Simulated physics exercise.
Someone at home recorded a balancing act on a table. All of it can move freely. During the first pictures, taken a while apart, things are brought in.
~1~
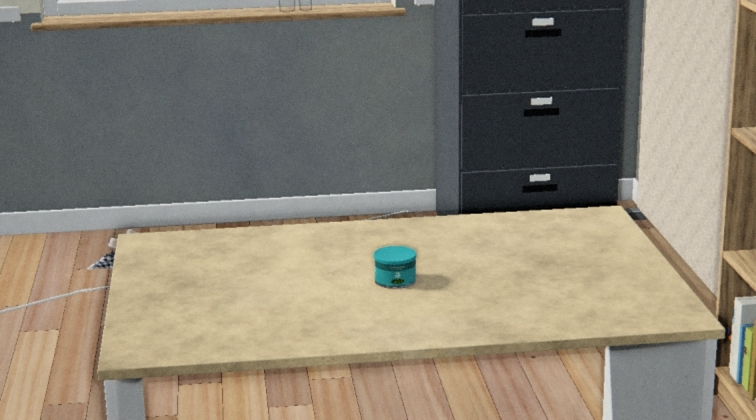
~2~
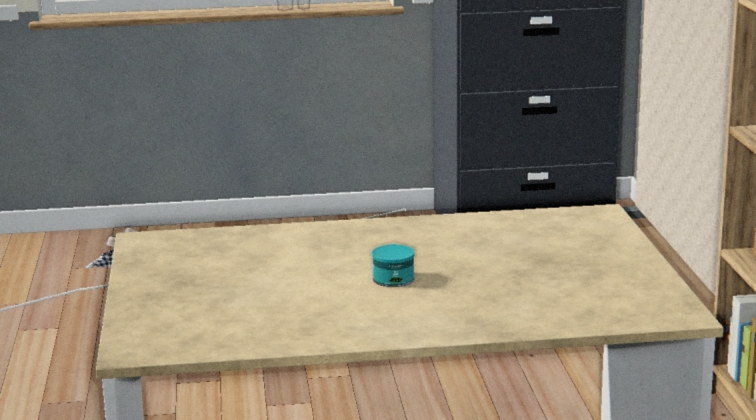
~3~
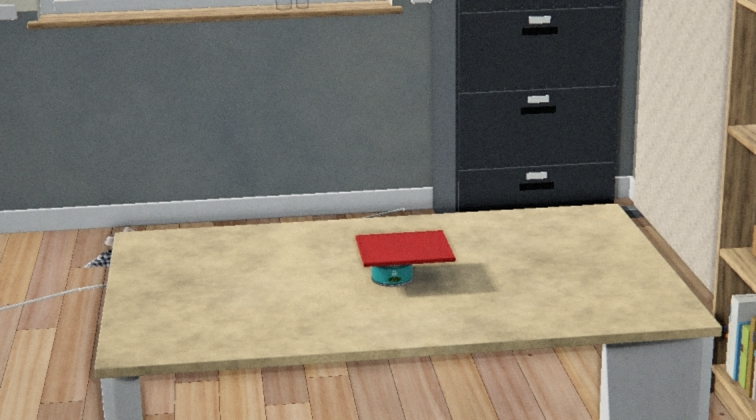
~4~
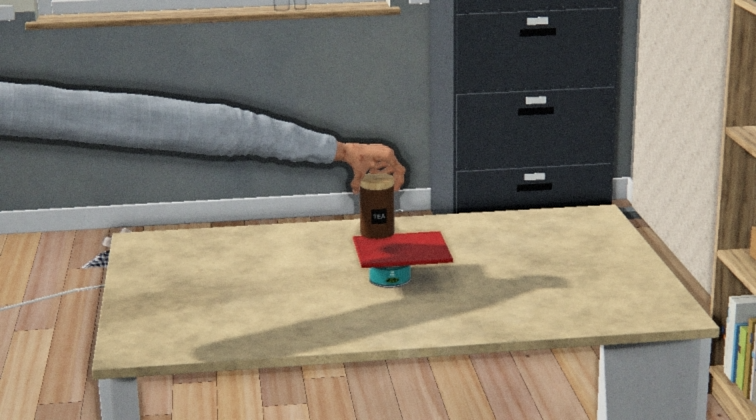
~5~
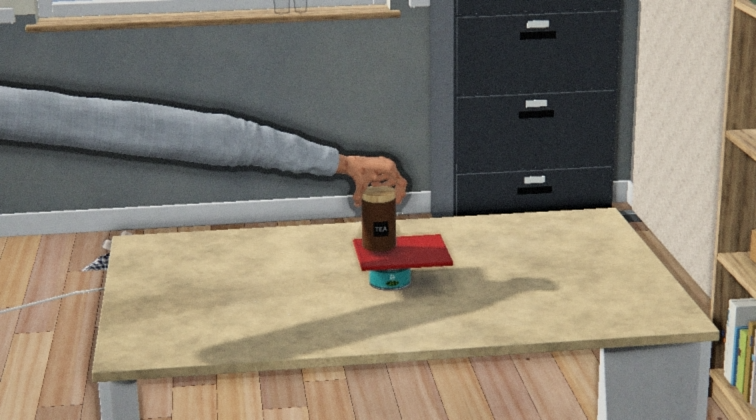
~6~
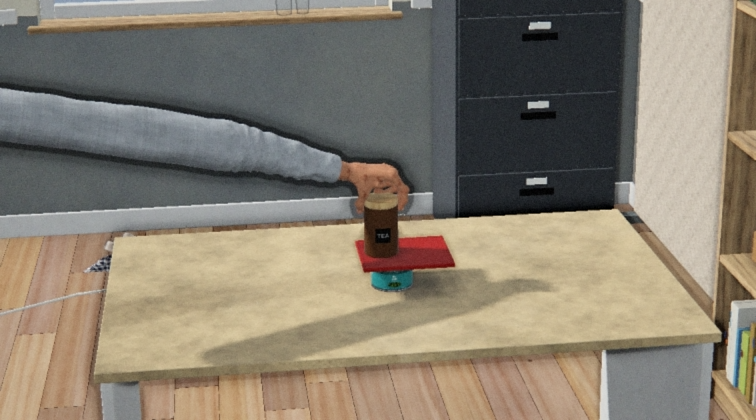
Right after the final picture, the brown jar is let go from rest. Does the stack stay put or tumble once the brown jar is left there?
It stays put.
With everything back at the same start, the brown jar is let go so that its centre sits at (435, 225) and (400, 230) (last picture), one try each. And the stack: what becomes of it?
Result of try one is that it tips over, and of try two that it stays stable.
Then, 0.30 s after the last picture, nothing has stirred.
Then, 0.70 s after the last picture, brown jar resting near (381, 225).
At rest, all 3 in place. Seen from the same camera at the end, brown jar near (381, 225). The stack stays up.
